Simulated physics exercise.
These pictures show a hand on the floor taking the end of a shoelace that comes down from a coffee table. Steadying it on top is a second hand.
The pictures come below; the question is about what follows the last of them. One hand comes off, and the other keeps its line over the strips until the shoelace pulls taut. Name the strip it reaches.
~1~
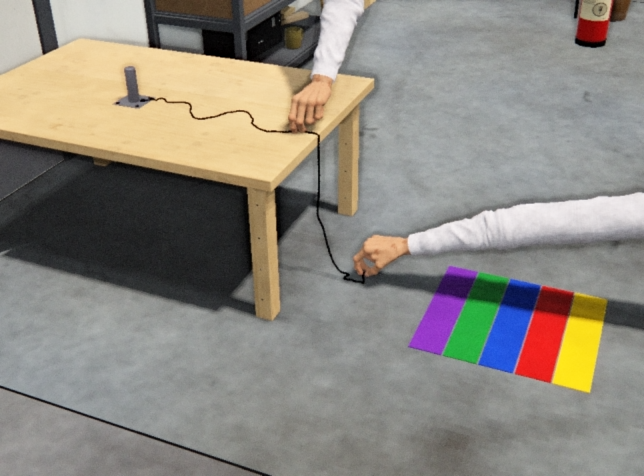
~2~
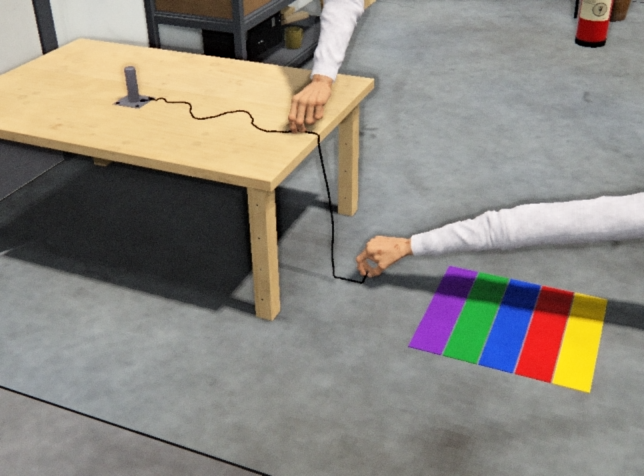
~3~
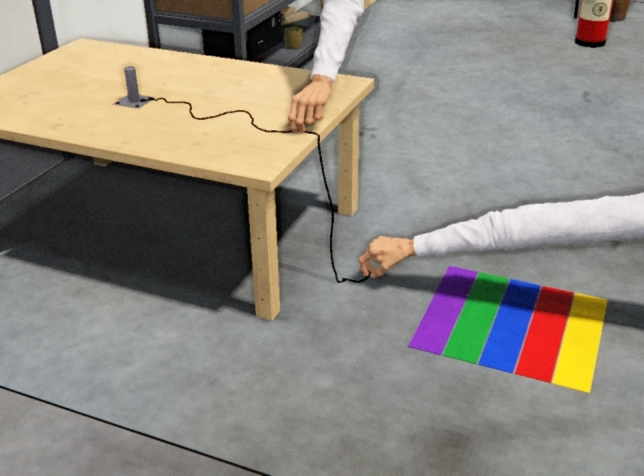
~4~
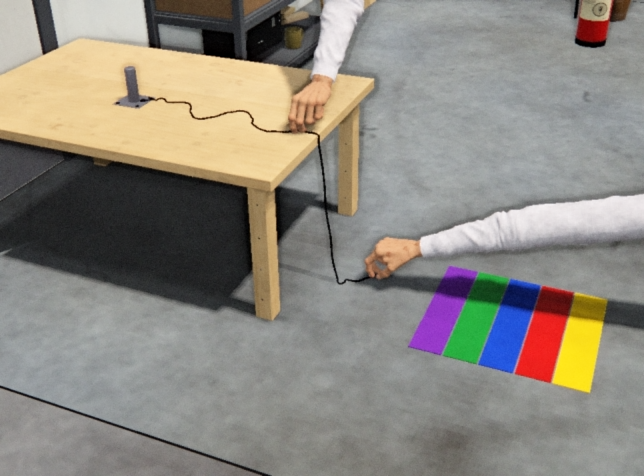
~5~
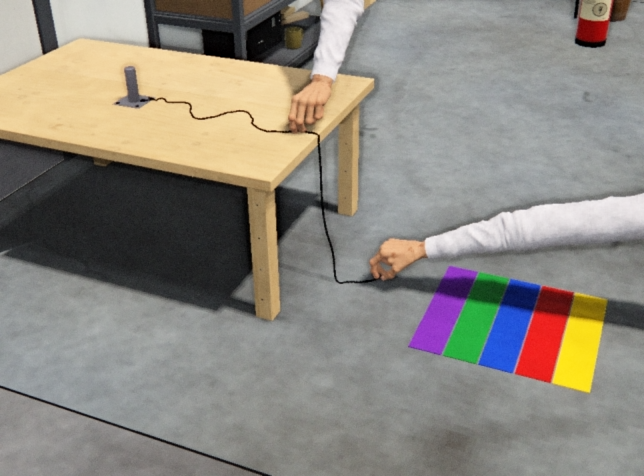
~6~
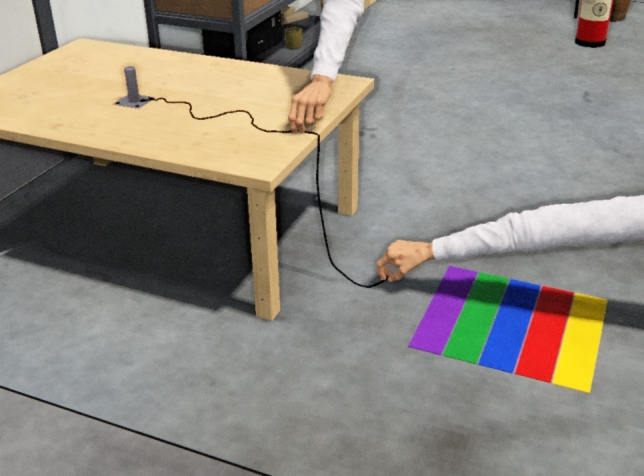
The red strip.
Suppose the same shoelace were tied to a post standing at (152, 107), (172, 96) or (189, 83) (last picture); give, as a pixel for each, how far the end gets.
(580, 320), (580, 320) and (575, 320), roughly.
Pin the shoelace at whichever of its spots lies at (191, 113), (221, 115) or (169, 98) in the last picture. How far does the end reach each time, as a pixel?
Estimated pixels in sequence: (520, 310), (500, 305) and (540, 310).
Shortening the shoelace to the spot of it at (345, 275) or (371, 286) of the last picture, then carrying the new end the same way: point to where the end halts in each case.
Going through both, you get (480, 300) and then (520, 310).
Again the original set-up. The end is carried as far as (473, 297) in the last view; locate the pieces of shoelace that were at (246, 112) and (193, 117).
Around (275, 127) and (222, 117).
Soon after, end near (473, 297); over green.
After that, end near (520, 308); over blue.
At the stop, end near (548, 314); over red. The red one.
